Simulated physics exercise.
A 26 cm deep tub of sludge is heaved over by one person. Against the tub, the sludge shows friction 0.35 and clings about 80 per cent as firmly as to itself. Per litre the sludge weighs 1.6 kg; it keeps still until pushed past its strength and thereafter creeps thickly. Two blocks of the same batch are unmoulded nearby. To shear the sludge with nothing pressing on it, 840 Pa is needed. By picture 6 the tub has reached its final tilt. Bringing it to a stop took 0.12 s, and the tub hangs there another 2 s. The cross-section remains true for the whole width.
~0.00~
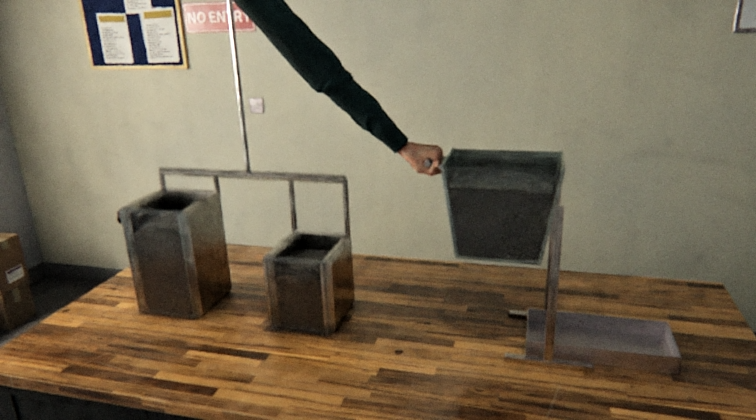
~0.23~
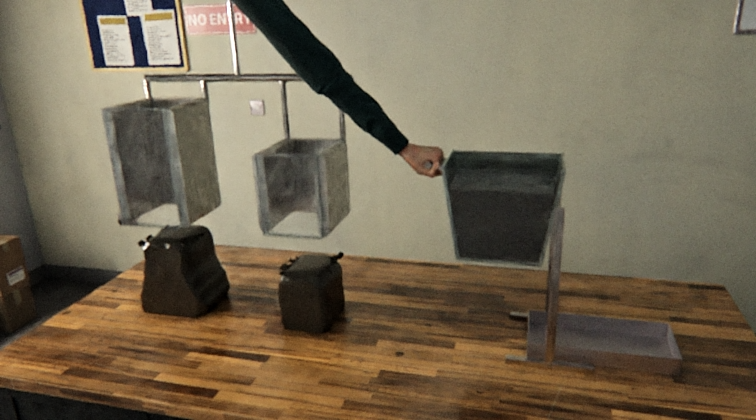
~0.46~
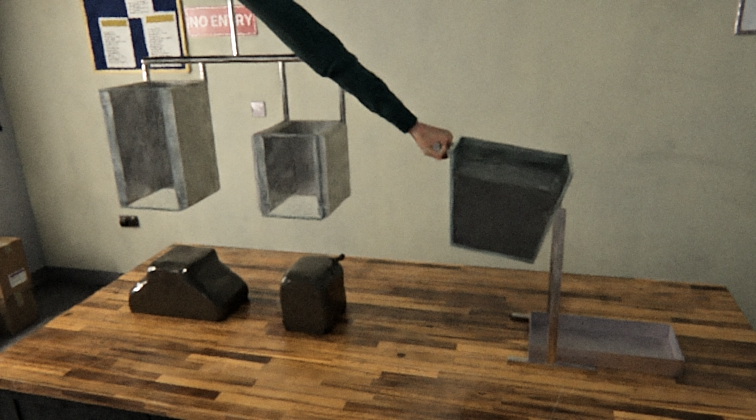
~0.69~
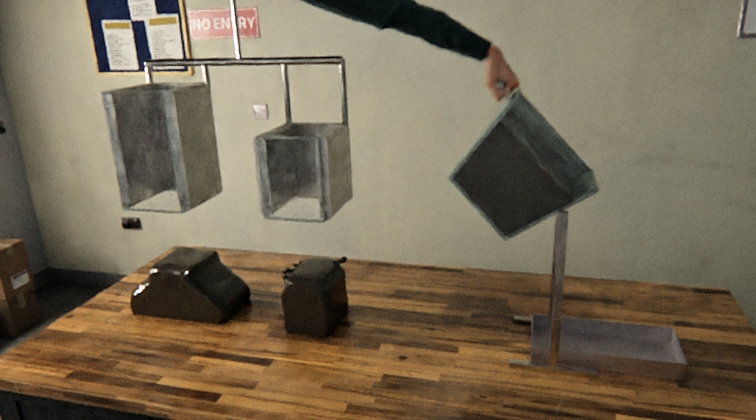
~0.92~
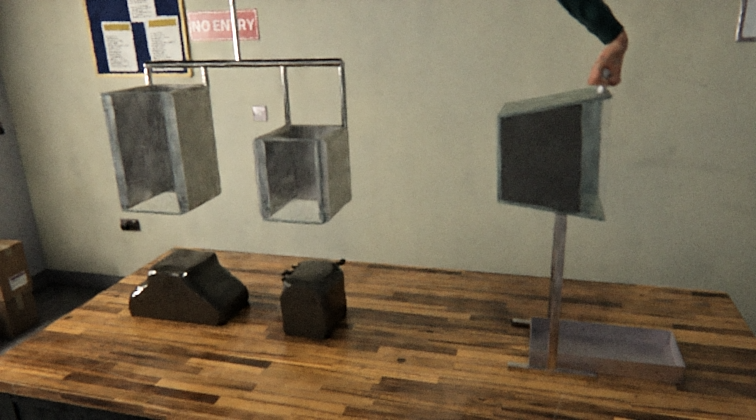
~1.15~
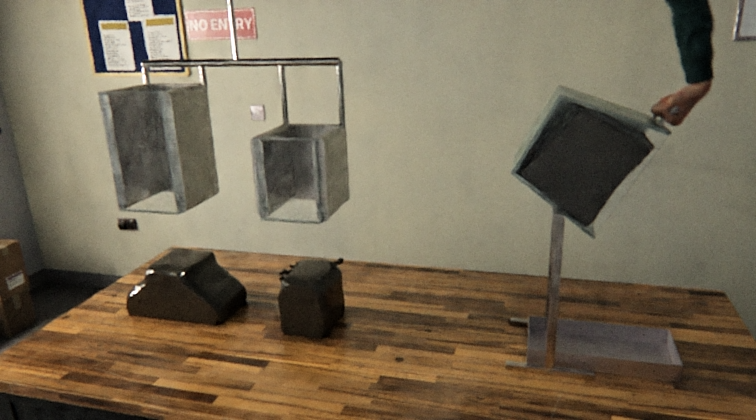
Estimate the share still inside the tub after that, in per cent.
I would say about 0 per cent.
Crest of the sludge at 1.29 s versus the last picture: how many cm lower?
About 13 cm.
After 1.29 s, the tub is at 118 degrees and holds 48 %.
After 1.46 s, the tub is at 118 degrees and holds 0 %.
After 1.63 s, the tub is at 118 degrees and holds 0 %.
After 1.80 s, the tub is at 118 degrees and holds 0 %.
After 3.15 s, at the end, the tub is at 118 degrees and holds 0 %.
